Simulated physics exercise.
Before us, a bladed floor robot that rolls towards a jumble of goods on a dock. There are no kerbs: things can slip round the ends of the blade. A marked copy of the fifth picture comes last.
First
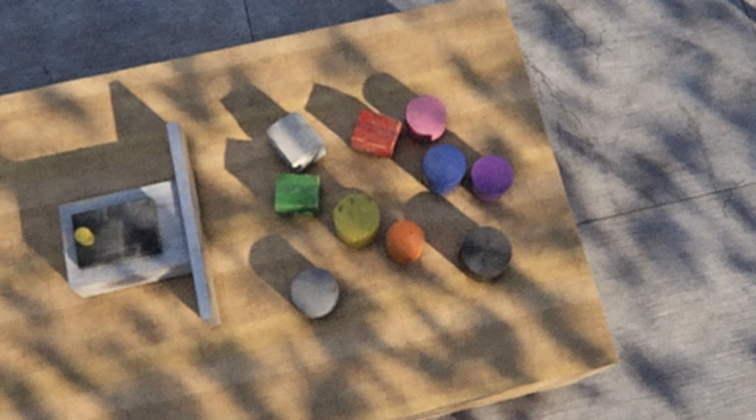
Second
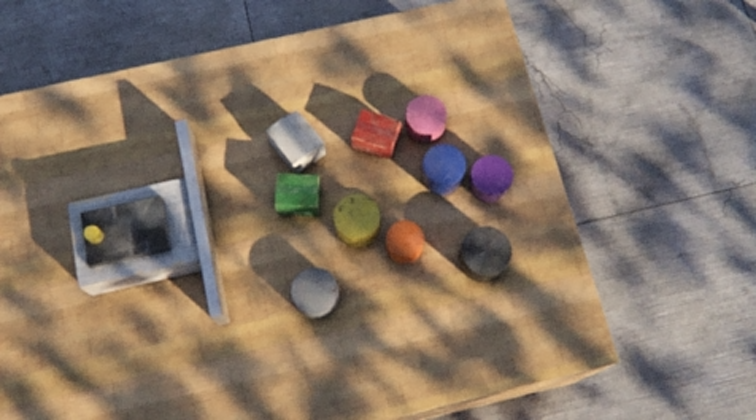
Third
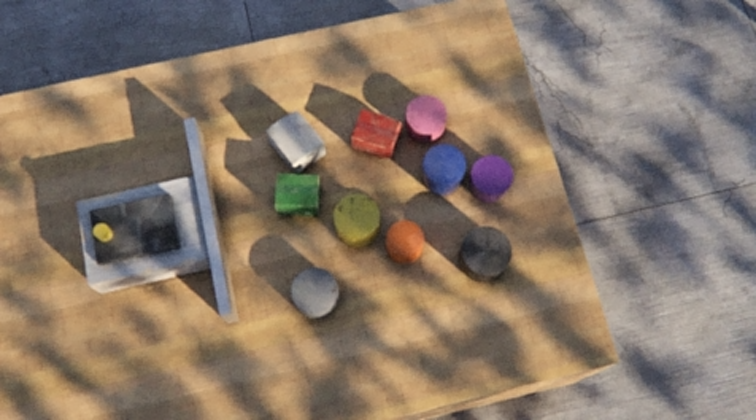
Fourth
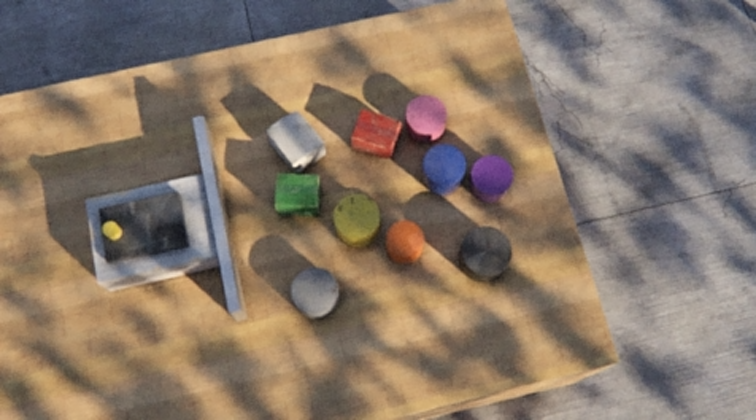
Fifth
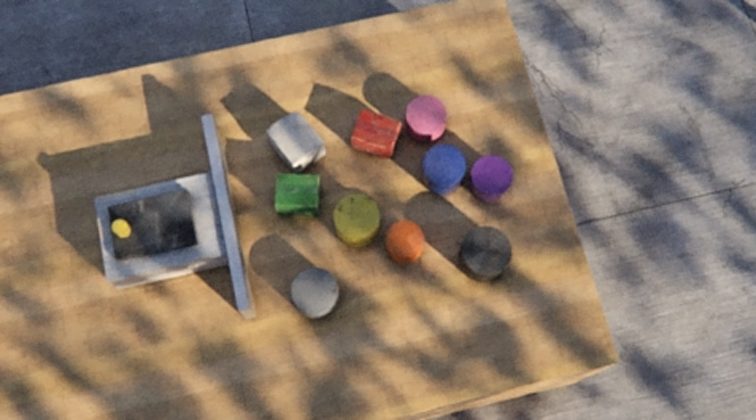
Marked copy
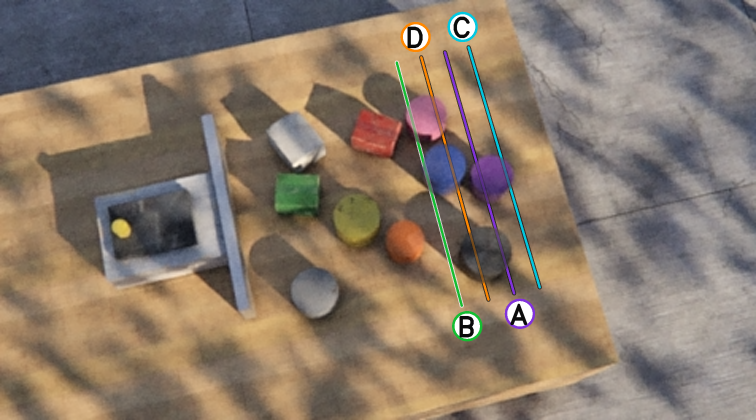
A wide-bladed robot rolling slowly rightward across a sunlit wooden surface towards a scattered group of colourful boxes and rounded containers.
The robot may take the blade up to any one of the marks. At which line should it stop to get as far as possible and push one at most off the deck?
Line A.
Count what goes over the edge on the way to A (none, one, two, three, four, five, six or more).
By then, one.
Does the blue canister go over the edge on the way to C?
Yes.
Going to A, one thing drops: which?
The pink canister.
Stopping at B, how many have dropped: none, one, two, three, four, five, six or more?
The count is none.
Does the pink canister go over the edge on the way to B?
No.
On the marked copy, A at (478, 168); B at (428, 179); C at (503, 162); D at (453, 173).
With A. Early on, robot (253, 203); grey canister (368, 281); white parcel (332, 143).
Further on, robot (345, 182); pink canister (494, 99); purple pail (511, 182).
At the end, robot (415, 167); pink canister over the edge; purple pail (561, 179); one fallen.
As for the rest, B is within the limit but short; C drops five; D is within the limit but short.
